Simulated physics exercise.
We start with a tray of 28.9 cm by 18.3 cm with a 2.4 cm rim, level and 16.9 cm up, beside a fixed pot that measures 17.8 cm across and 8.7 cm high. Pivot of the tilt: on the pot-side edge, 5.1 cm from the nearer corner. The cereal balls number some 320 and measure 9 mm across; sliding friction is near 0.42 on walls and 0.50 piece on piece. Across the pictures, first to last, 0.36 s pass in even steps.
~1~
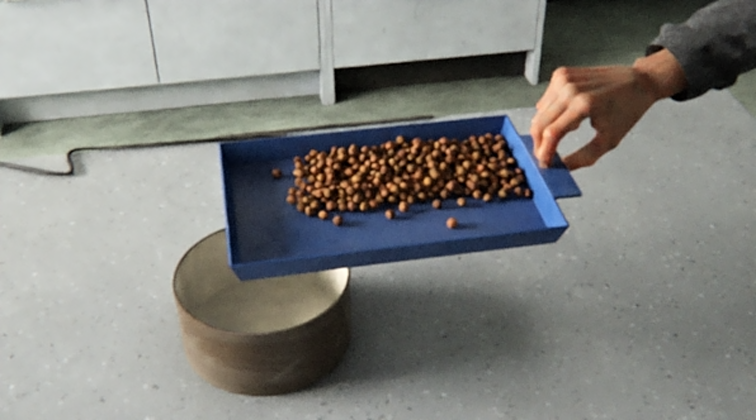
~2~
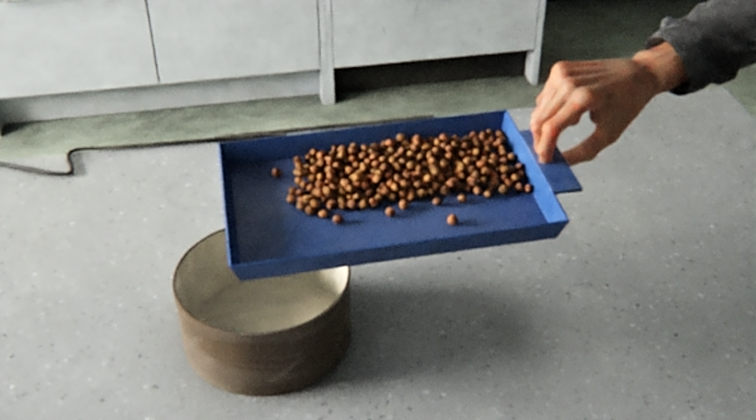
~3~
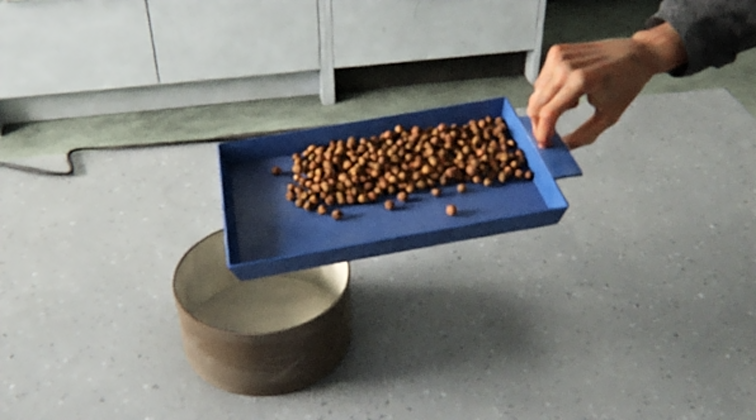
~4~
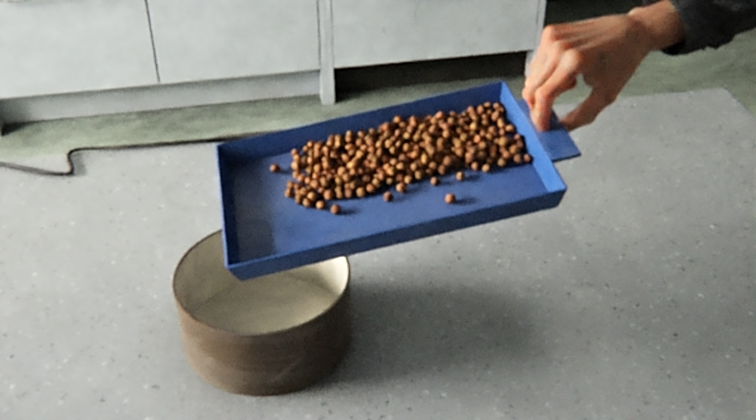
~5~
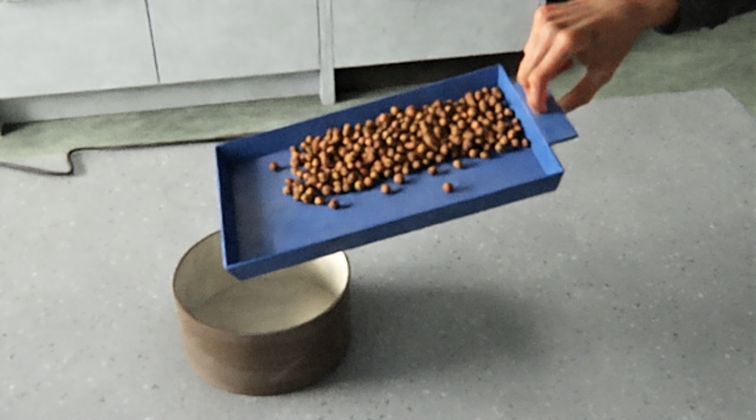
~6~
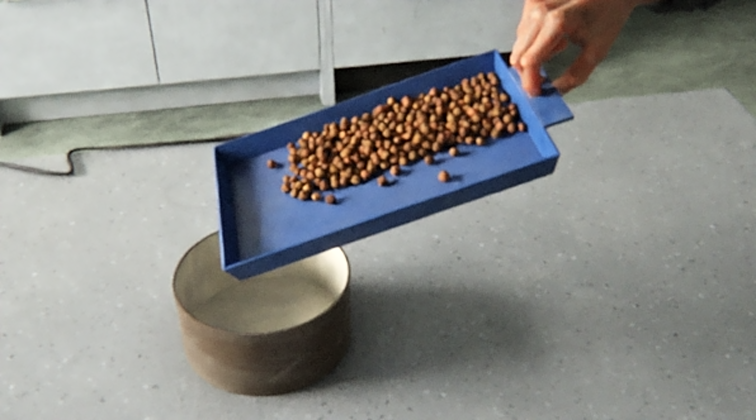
On a speckled grey floor near pale cabinets, a hand steadily raised the right end of a blue tray of small brown balls, slanting it toward a round pot while the balls stayed bunched together.
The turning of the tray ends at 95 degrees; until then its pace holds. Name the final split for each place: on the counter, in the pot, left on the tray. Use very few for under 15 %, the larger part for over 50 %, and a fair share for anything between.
Counter: The larger part, pot: A fair share, left on the tray: Very few.
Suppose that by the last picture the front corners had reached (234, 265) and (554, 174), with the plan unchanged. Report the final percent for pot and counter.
You'd end with pot at 5 and counter at 95.
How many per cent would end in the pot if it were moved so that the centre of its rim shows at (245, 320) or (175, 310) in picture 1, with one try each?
About 45 percent the first time and about 75 percent the second.
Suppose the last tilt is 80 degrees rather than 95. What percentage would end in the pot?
Roughly 35 %.
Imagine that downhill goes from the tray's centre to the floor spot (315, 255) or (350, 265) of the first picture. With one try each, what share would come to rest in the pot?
First try: Around 0 percent; second try: Around 0 percent.
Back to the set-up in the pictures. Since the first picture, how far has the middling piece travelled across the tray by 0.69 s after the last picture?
By then it sits near 12 cm from where it began.
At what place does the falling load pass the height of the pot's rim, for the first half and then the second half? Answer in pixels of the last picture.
It passes about (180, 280) first and (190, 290) afterwards.
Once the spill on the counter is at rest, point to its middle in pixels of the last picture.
The spill is centred close to (139, 357).
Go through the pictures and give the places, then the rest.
The first frame shows tray tilt 0 degrees, front corners at (239, 260) and (558, 222); middle of the pieces at (405, 175); pot at (262, 273).
The second frame shows tray tilt 1 degrees, front corners at (238, 260) and (558, 217); middle of the pieces at (405, 172).
The third frame shows tray tilt 4 degrees, front corners at (236, 260) and (558, 202), lowest corner left back; middle of the pieces at (405, 164).
The fourth frame shows tray tilt 8 degrees, front corners at (235, 260) and (556, 185), lowest corner left back; middle of the pieces at (403, 154).
The fifth frame shows tray tilt 12 degrees, front corners at (233, 260) and (553, 168), lowest corner left back; middle of the pieces at (401, 145).
The sixth frame shows tray tilt 16 degrees, front corners at (231, 261) and (548, 152), lowest corner left back; middle of the pieces at (398, 136); pot at (262, 273).
Then, 0.69 s after the last picture, tilt 53 degrees; the tray holds 95 %, the pot 0 %.
Then, 1.16 s after the last picture, tilt 78 degrees; the tray holds 90 %, the pot 0 %.
Then, 1.70 s after the last picture, tilt 95 degrees; the tray holds 5 %, the pot 25 %.
In the end, counter 65 %, pot 35 %, tray 0 %.
